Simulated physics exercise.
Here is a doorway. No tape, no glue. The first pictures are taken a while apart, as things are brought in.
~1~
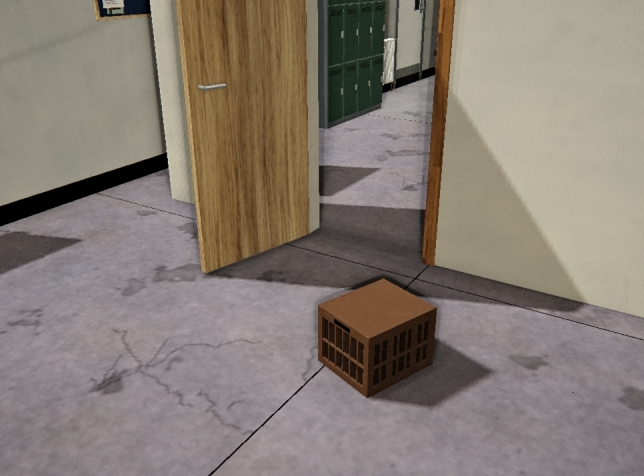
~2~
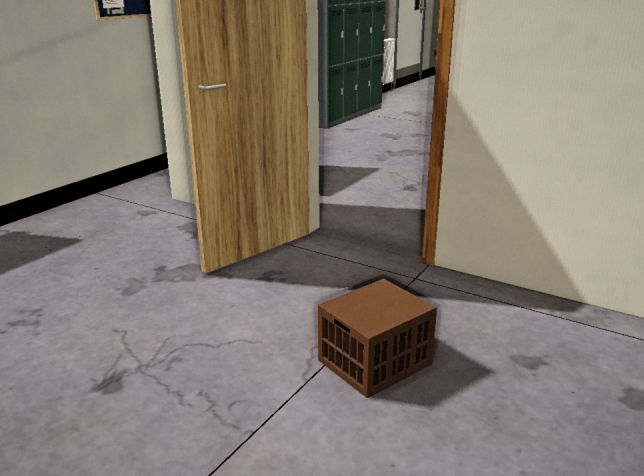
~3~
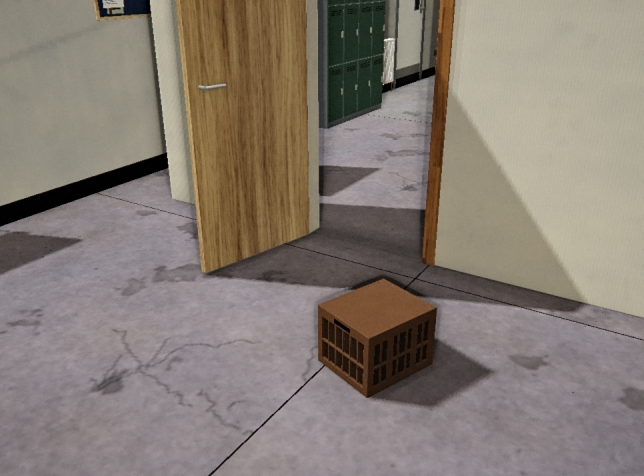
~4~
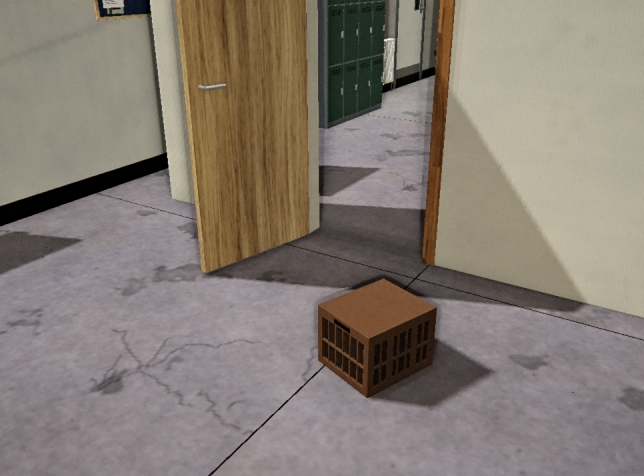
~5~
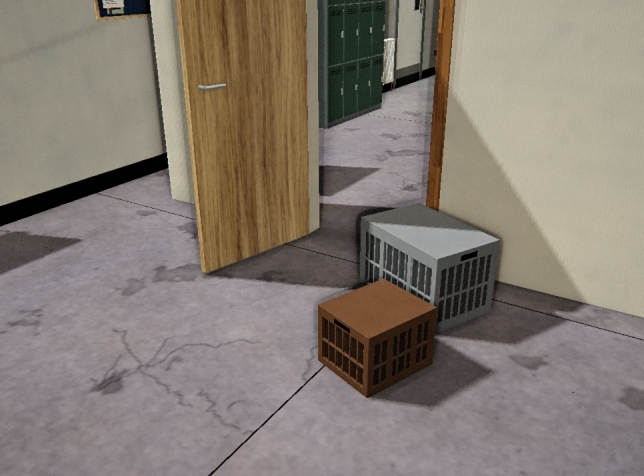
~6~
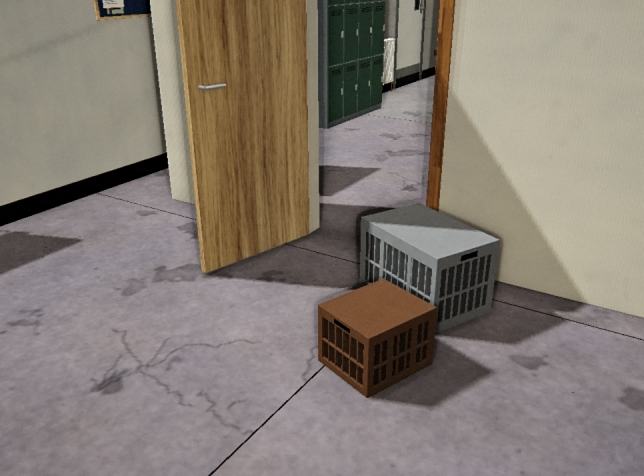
The clip opens on a wooden door standing wide open, with a brown crate on the cracked floor before the doorway, and nothing moves at first. Then a larger grey box appears behind the crate, to its right by the door frame. Both stay put, and the door remains still.
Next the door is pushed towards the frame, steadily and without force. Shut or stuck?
In the end the door stops short.
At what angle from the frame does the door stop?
Some 35° open.
Then, 0.70 s past the last view, open by 89°.
Then, 1.20 s past the last view, open by 66°.
Then, 1.70 s past the last view, open by 41°.
Finally, open by 33°; both still in place. Final places as the last picture's camera would see them, grey chest near (428, 264).
